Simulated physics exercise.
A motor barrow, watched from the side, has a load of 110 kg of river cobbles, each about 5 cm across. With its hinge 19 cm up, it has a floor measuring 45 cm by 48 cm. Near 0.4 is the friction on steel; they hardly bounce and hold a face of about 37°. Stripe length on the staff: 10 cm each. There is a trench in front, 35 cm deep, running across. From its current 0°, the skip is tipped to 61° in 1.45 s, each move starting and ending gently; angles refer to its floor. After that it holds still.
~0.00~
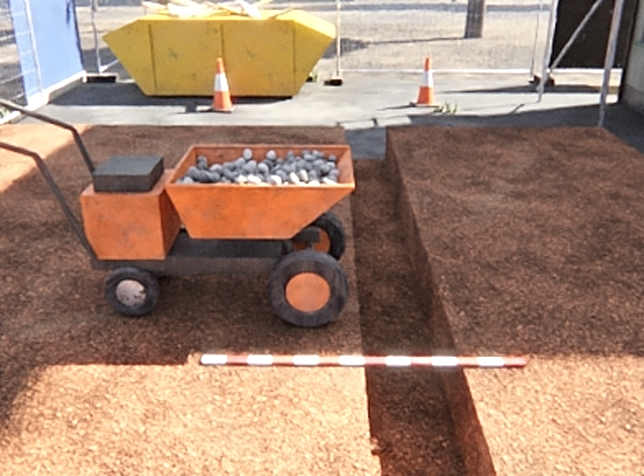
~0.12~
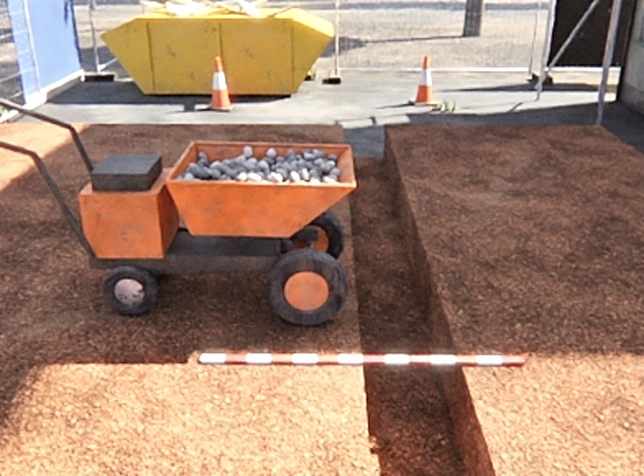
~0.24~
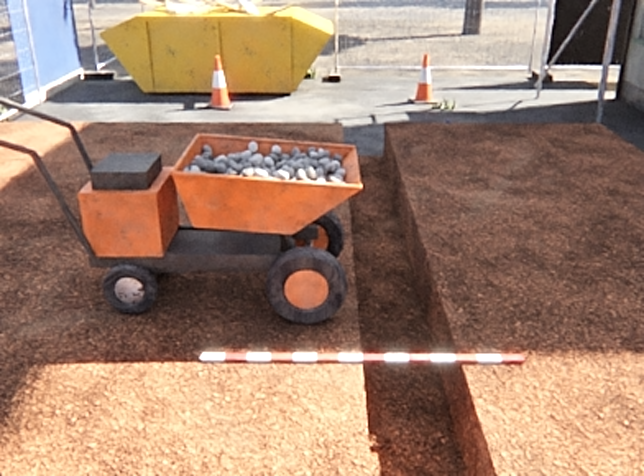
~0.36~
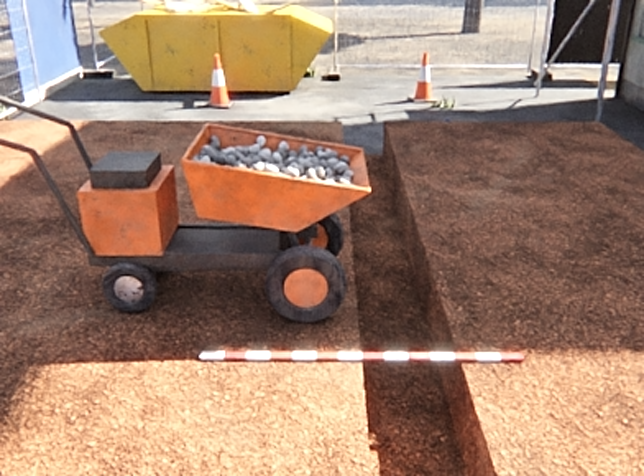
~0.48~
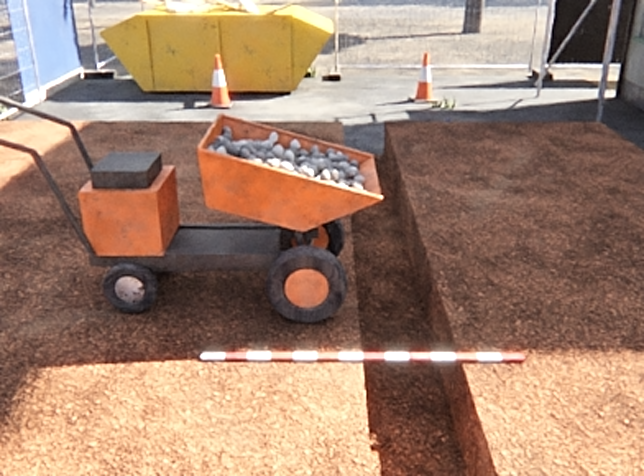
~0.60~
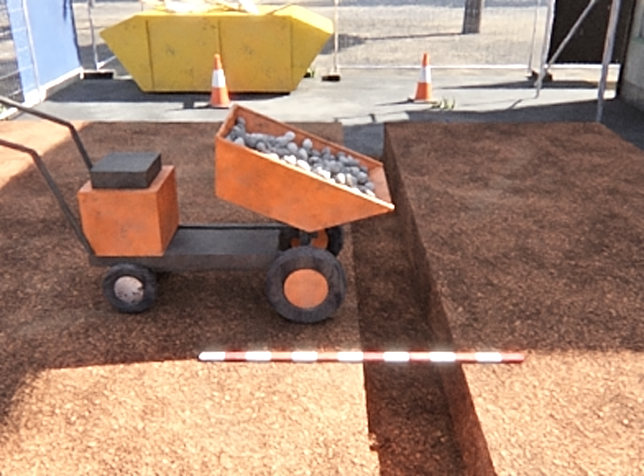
Fenced building site, an orange motor barrow beside a trench slowly tilting its skip of grey cobbles forward to the right.
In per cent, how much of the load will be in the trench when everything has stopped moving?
Around 43 per cent of it.
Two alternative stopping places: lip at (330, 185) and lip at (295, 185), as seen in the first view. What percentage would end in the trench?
70 %, then 100 %.
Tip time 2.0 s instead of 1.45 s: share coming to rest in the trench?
It would be near 45 percent.
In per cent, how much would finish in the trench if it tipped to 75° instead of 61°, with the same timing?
Trench share: Approx. 40%.
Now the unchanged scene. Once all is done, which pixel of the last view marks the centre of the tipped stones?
Around (455, 290).
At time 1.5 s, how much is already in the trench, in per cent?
10 per cent or so by then.
After 1.1 s the floor is at 52°; 100 % in the skip; the foremost stones are at (410, 226).
After 1.5 s the floor is at 61°; 66 % in the skip, 10 % in the trench, 24 % past the trench; the foremost stones are at (493, 294).
After 1.9 s the floor is at 61°; 32 % in the skip, 16 % in the trench, 51 % past the trench; the foremost stones are at (572, 293).
After 3.8 s the floor is at 61°; 0 % in the skip, 43 % in the trench, 57 % past the trench; the foremost stones are at (612, 277).
